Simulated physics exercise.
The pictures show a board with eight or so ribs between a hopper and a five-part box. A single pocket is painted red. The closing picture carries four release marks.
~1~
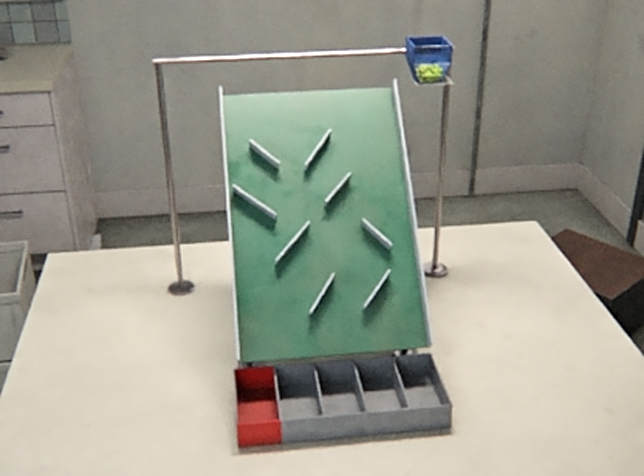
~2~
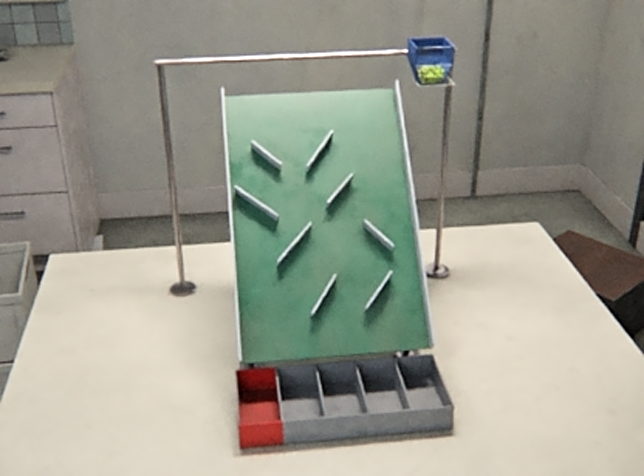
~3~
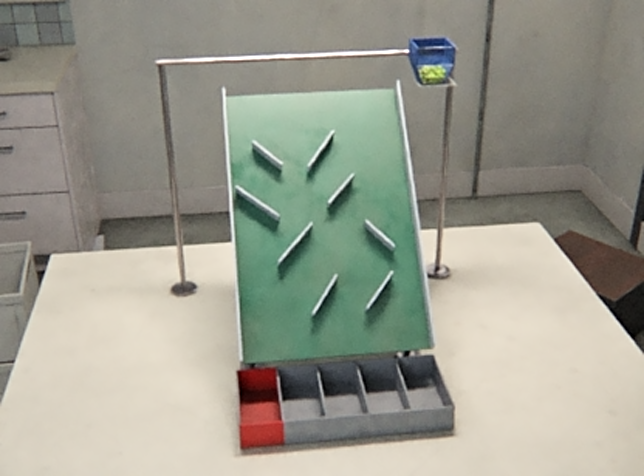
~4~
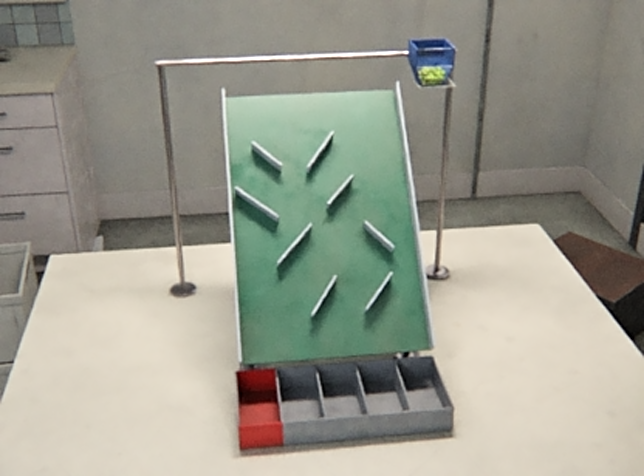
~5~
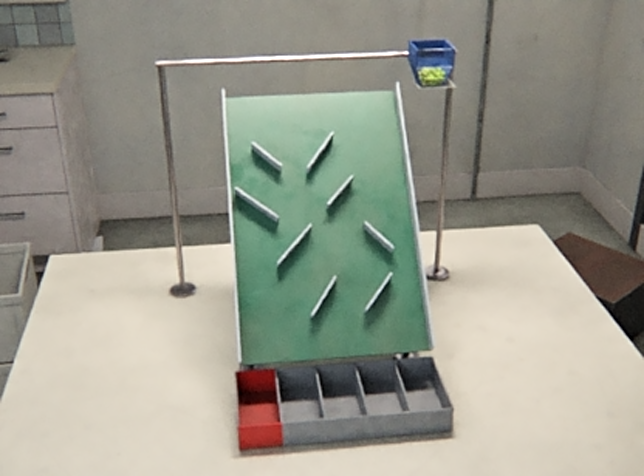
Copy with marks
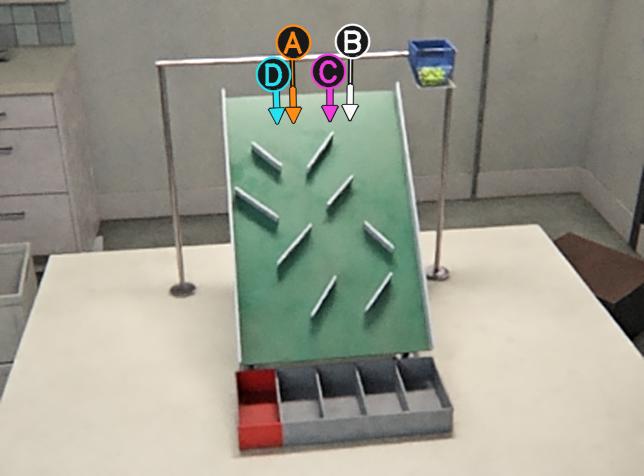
On a pale tabletop in a room with drawers, a green board with slanted ribs leans above a five-part tray, its leftmost pocket red. A blue hopper holding small green pieces sits at the upper right on a metal frame. Nothing visibly moves from start to finish, apart from a very slight shift of the view.
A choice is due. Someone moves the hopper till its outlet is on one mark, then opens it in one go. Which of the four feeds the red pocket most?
I would pick mark A.
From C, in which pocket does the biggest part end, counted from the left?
It is the first one.
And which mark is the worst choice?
B.
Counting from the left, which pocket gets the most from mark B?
The fifth.
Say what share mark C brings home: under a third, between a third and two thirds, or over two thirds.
Between a third and two thirds.
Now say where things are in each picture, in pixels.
In the first frame, hopper at (427, 72), dried peas, door shut.
In the second frame, ribs (252, 141) to (281, 164), (308, 166) to (332, 131), (235, 186) to (278, 216).
In the third frame, ribs (329, 202) to (353, 174), (279, 261) to (312, 223), (366, 220) to (395, 246).
In the fourth frame, ribs (313, 314) to (336, 275), (367, 309) to (392, 272).
In the fifth frame, red pocket at (261, 434), number 1 of 5 from the left.
On the marked copy, mark A meets the board at (293, 117); mark B meets the board at (350, 114); mark C meets the board at (329, 115); mark D meets the board at (277, 118).
With A, nearly all in the red pocket, a small part in other pockets.
With B, about a quarter in the red pocket, about two thirds in other pockets, a small part outside the box.
With C, about half in the red pocket, about a third in other pockets, a stray few outside the box.
With D, about half in the red pocket, about a third in other pockets, a small part outside the box.
